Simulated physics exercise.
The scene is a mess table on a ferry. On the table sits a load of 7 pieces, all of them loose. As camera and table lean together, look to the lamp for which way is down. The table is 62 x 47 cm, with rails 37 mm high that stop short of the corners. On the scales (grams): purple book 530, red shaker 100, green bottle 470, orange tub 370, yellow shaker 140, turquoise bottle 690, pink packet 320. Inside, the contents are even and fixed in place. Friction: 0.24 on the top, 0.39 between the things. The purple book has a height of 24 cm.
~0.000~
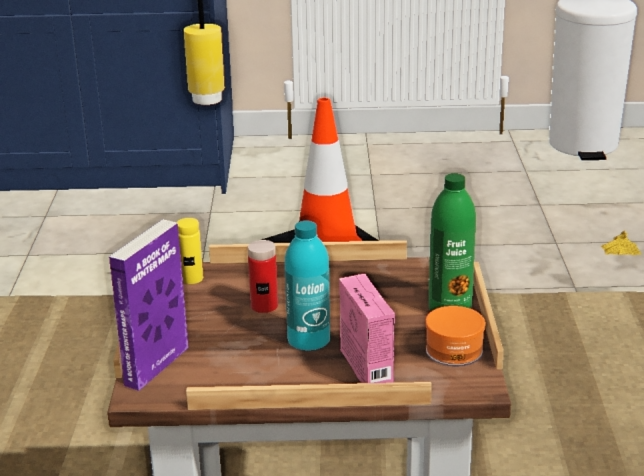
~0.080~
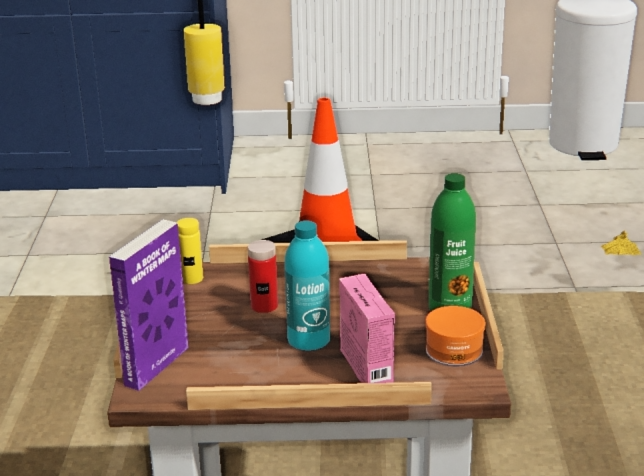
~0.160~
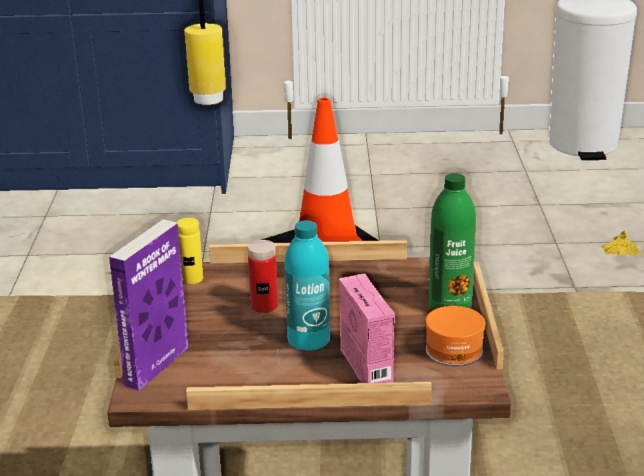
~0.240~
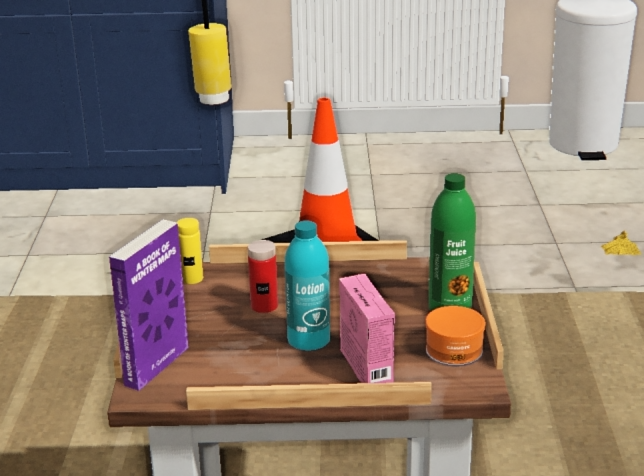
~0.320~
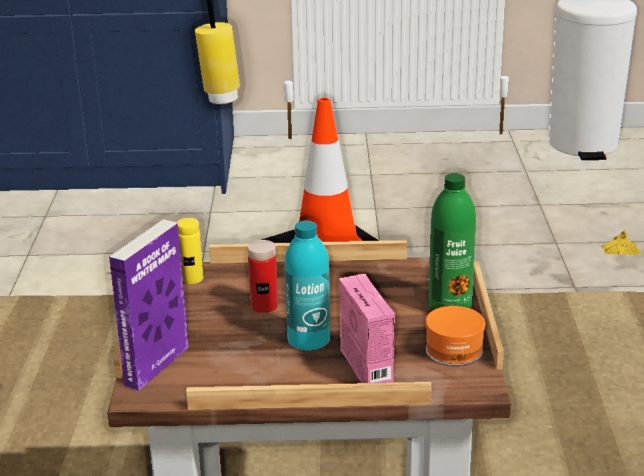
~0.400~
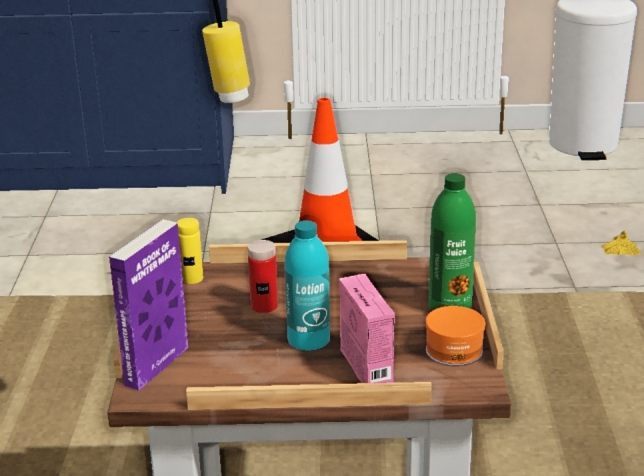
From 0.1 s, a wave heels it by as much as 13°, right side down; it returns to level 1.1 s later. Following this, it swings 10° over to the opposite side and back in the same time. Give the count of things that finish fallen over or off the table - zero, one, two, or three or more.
One.
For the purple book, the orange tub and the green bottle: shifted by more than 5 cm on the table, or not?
Note: Purple book departs its position. Orange tub is left in place. Green bottle is left in place.
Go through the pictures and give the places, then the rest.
The first picture shows boat level; purple book (151, 305); red shaker (263, 276).
The second picture shows boat level; yellow shaker (190, 251); turquoise bottle (307, 284).
The third picture shows boat level; pink packet (366, 332); green bottle (452, 245).
The fourth picture shows heel 2°, right side down; orange tub (455, 336); yellow shaker (190, 251).
The fifth picture shows heel 4°, right side down; turquoise bottle (307, 284); pink packet (366, 332).
The sixth picture shows heel 7°, right side down; purple book (151, 305); red shaker (263, 276).
After 0.80 s, heel 11°, right side down; purple book tipped 20° from how it sat near (173, 312).
After 0.90 s, heel 7°, right side down; purple book tipped 47° from how it sat near (200, 332).
After 1.00 s, heel 4°, right side down; purple book on its side near (231, 364).
After 1.20 s, boat level; purple book on its side near (249, 360).
At rest (2.8 s), tipped over on the table, purple book; the other 6 in place, give or take 5 cm. In the last view, purple book near (250, 359), red shaker near (263, 276).
